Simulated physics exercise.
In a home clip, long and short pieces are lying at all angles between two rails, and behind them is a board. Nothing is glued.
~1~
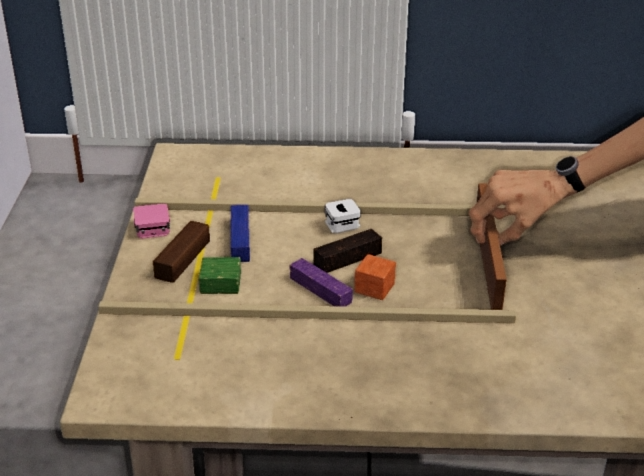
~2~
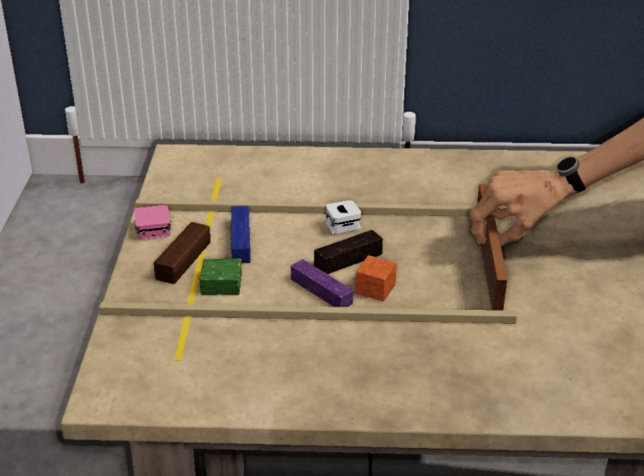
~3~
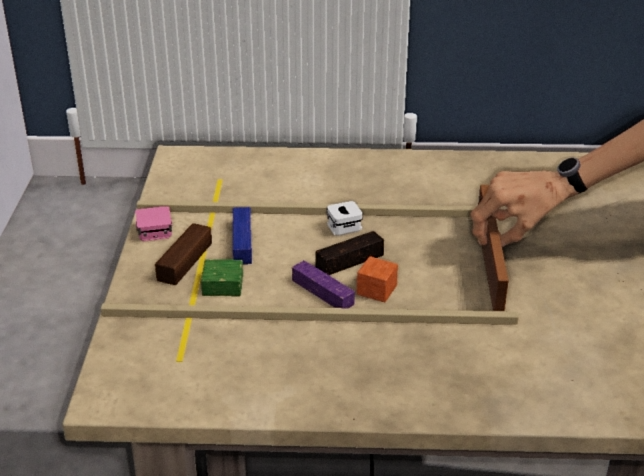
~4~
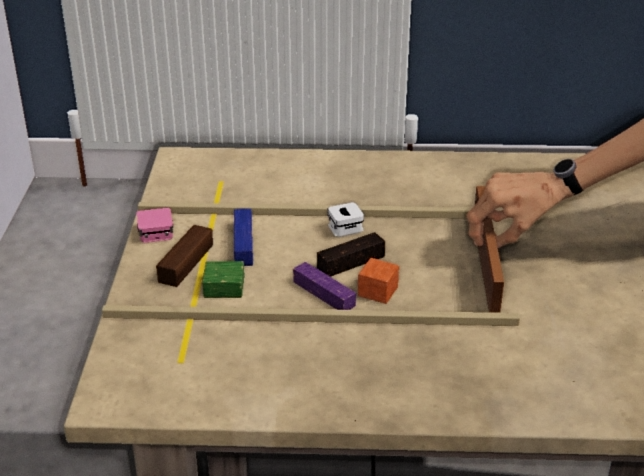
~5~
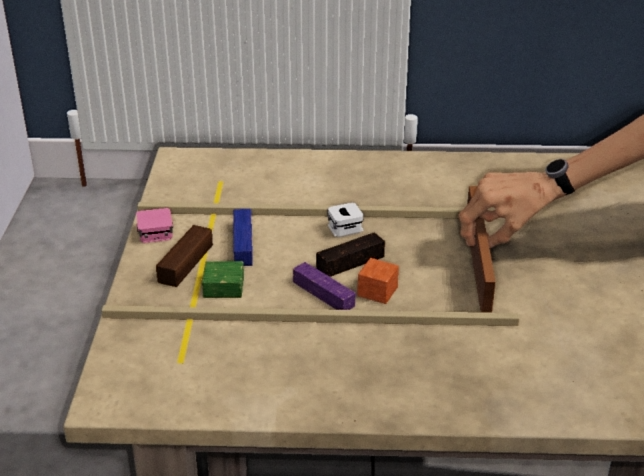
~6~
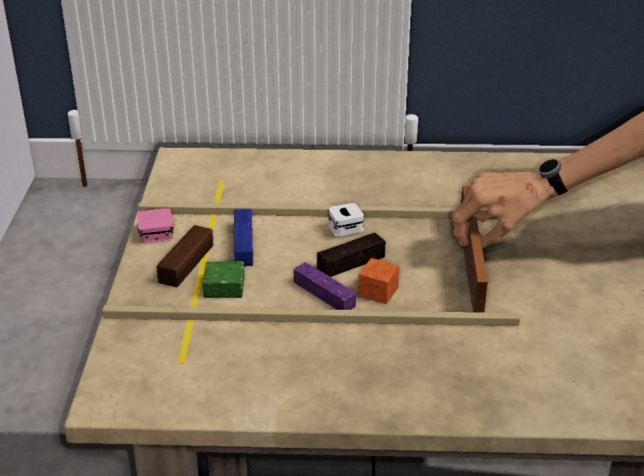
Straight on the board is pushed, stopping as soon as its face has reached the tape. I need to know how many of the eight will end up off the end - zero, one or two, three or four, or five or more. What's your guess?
The count that comes down will most likely be nil.
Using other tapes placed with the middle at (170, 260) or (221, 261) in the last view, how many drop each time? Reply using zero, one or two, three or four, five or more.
Taking the two tapes in that order, the answers are three to four and none.
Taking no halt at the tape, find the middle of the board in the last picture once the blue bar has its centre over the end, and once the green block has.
Middle approx. at (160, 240), then approx. at (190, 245).
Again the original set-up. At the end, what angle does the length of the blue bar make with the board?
Angle: Close to 5 degrees.
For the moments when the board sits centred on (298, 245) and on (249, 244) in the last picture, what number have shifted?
5 by the first point, 7 by the second.
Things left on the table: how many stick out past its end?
3, I think.
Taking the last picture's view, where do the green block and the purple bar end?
First (123, 290), then (152, 284).
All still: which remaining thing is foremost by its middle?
The one in question is the pink case.
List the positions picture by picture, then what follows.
In the first picture, pink case (152, 222); brown stick (182, 251); green block (220, 275); board (490, 245); tape (200, 257).
In the second picture, brown stick (183, 252); white case (343, 219).
In the third picture, green block (222, 278); black bar (350, 253).
In the fourth picture, pink case (155, 226); board (487, 248).
In the fifth picture, brown stick (185, 255); orange block (378, 281).
In the sixth picture, pink case (156, 227); brown stick (186, 255); green block (224, 279); board (473, 248); tape (204, 261).
Early on, none off yet; pink case at rest near (156, 227); brown stick at rest near (186, 255); green block at rest near (224, 279).
A while later, none off yet; pink case at rest near (156, 227); brown stick at rest near (186, 255); green block moving near (216, 279).
Further along, none off yet; pink case at rest near (156, 227); brown stick travelled a little near (169, 254); green block travelled about its own width near (163, 291).
Finally, the number that fall off is zero.
